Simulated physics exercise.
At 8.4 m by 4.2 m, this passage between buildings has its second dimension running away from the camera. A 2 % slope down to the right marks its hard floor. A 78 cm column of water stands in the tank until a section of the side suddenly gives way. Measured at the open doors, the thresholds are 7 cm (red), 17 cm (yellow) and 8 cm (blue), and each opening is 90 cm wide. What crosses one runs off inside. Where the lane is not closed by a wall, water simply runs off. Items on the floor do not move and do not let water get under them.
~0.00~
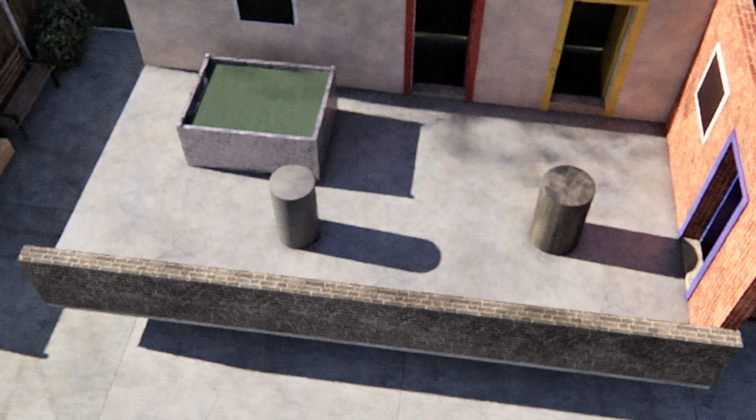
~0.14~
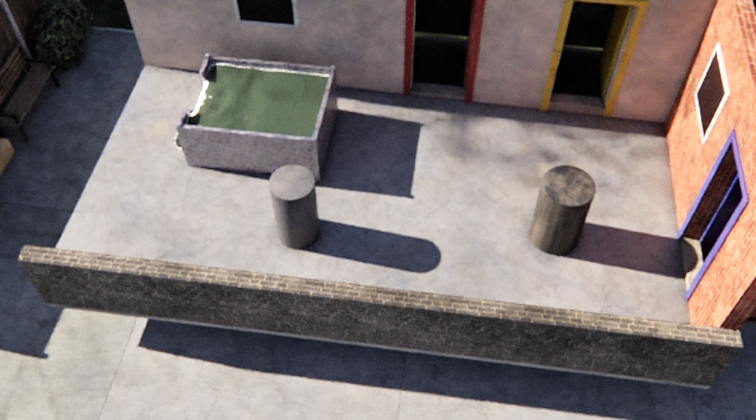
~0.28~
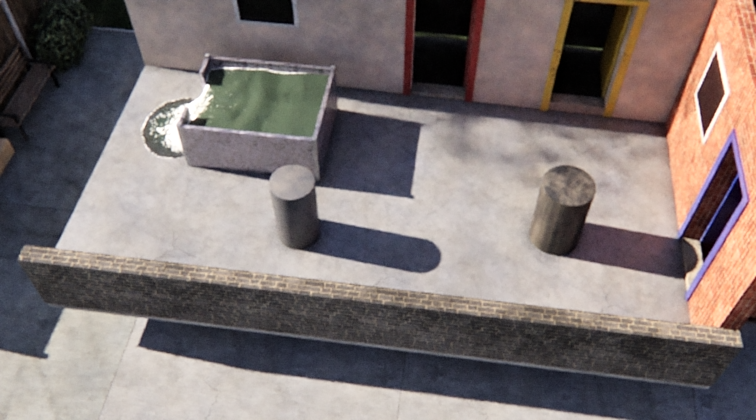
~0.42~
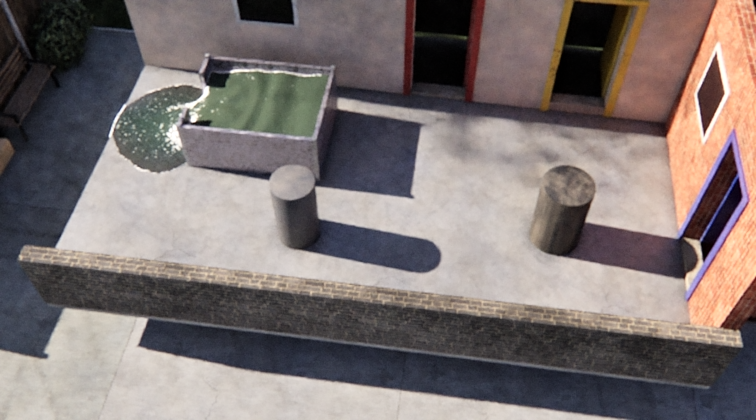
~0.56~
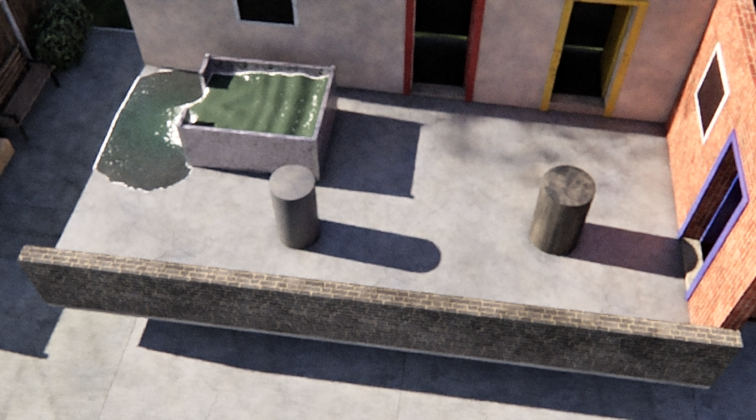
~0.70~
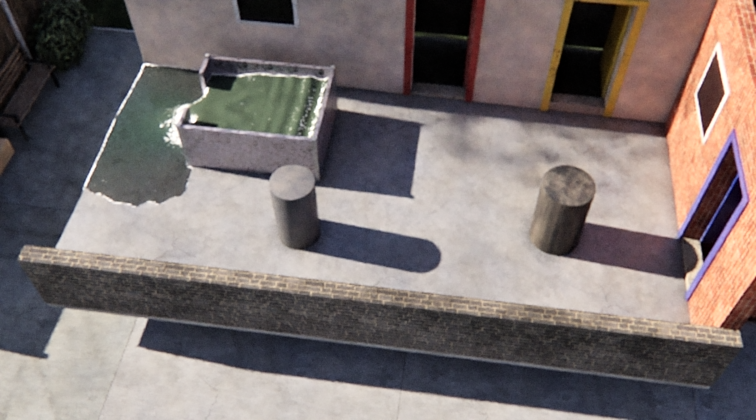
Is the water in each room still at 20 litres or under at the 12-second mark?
Red door: Yes, still at or under; yellow door: Yes, still at or under; blue door: Yes, still at or under.
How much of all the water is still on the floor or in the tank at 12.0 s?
20 %.
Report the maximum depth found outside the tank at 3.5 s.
It gets to some 24 cm.
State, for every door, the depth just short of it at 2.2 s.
Red 0 cm, yellow 0 cm, blue 0 cm.
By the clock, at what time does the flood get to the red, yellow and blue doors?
Red not within the 12 s, yellow not in the 12 s, blue not within the 12 s.
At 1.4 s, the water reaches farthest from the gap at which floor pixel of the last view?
Somewhere about (91, 212).
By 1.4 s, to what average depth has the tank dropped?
It averages close to 52 centimetres.
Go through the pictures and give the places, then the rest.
The tank at (259, 100) is whole and still, 78 cm deep, in the first frame.
The front is at (185, 147), 0.5 m from the gap at (202, 116); 0.2 m2 of floor is under water; 78 cm left at the back of the tank, in the second frame.
The front is at (147, 134), 0.9 m from the gap at (203, 118); 0.8 m2 of floor is under water; 78 cm left at the back of the tank, in the third frame.
The front is at (114, 130), 1.4 m from the gap at (203, 119); 1.9 m2 of floor is under water; 78 cm left at the back of the tank, in the fourth frame.
The front is at (99, 161), 1.7 m from the gap at (203, 119); 2.9 m2 of floor is under water; 72 cm left at the back of the tank, in the fifth frame.
The front is at (89, 182), 1.9 m from the gap at (203, 118); 3.4 m2 of floor is under water; 66 cm left at the back of the tank, in the sixth frame.
After 1.4 s water covers 10 % of the floor and is deepest (42 cm) near (199, 131); red door not reached, yellow door not reached, blue door not reached.
After 2.2 s water covers 10 % of the floor and is deepest (30 cm) near (199, 131); red door not reached, yellow door not reached, blue door not reached.
After 3.5 s water covers 15 % of the floor and is deepest (24 cm) near (199, 131); red door not reached, yellow door not reached, blue door not reached.
After 7.0 s water covers 10 % of the floor and is deepest (12 cm) near (199, 131); red door not reached, yellow door not reached, blue door not reached.
After 12.0 s water covers 5 % of the floor and is deepest (6 cm) near (199, 131); red door not reached, yellow door not reached, blue door not reached.
